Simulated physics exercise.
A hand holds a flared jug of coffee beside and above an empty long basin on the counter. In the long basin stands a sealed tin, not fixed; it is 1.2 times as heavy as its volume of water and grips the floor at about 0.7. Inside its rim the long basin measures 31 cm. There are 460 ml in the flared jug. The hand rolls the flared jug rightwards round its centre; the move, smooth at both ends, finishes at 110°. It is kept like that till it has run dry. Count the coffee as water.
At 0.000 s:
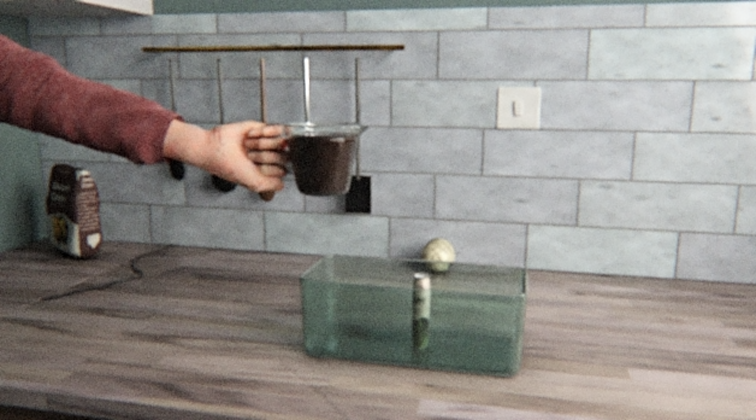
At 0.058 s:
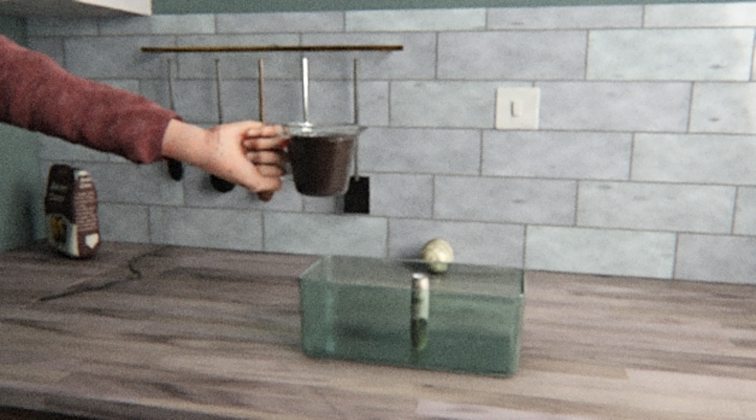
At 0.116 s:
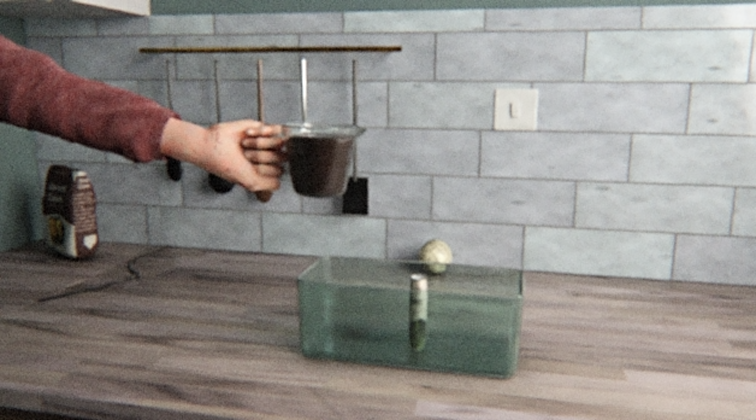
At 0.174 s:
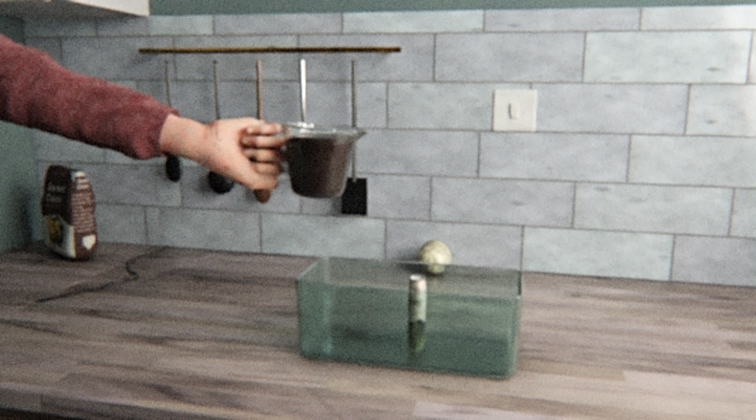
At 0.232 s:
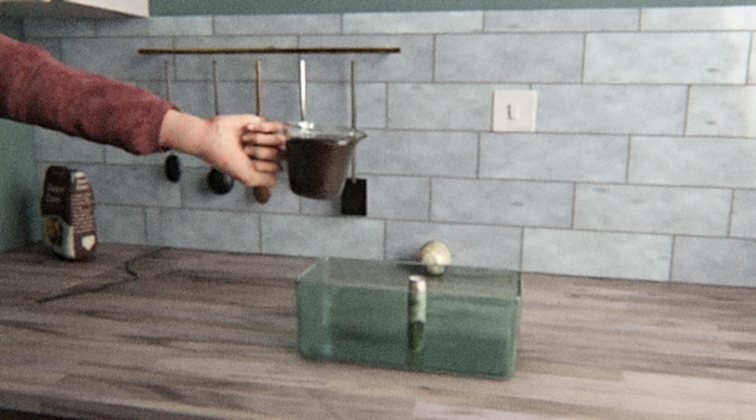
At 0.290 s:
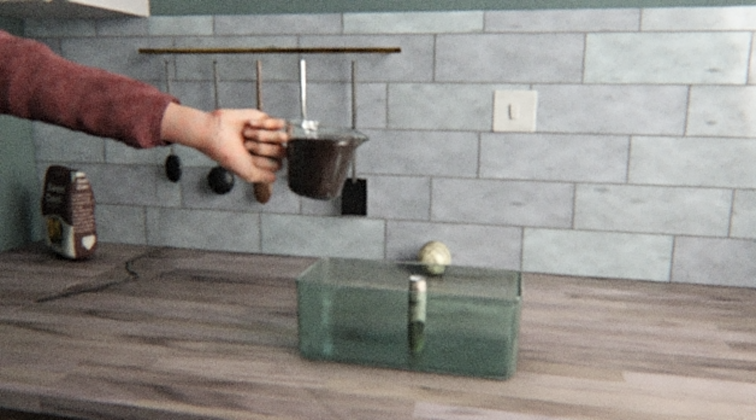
The video shows a hand in a red sleeve holding a flared jug of dark liquid above a long, clear greenish basin on a wooden counter, then slowly tilting the jug slightly to the right.
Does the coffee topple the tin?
The tin falls.
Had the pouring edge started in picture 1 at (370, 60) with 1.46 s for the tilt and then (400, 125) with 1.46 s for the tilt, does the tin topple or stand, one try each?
First it goes over; then it stays up.
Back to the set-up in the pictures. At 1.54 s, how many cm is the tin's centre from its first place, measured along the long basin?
Some 8 cm.
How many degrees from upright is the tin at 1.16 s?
Near 55° from upright.
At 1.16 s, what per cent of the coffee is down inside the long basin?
Some 74 per cent.
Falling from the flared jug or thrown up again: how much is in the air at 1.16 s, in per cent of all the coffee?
Near 14 in a hundred.
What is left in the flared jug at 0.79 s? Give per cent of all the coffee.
Some 68 per cent.
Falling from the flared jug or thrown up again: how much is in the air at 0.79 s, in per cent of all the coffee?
Near 22 in a hundred.
Then, 0.79 s in, the tilt is 62° and 68 per cent is still to pour; the tin stands where it began.
Then, 1.16 s in, the tilt is 99° and 10 per cent is still to pour; the tin leans 53°.
Then, 1.54 s in, the tilt is 110° and 0 per cent is still to pour; the tin lies on its side.
Then, 1.96 s in, the tilt is 110° and 0 per cent is still to pour; the tin lies on its side.
Finally, the tin lies on its side.
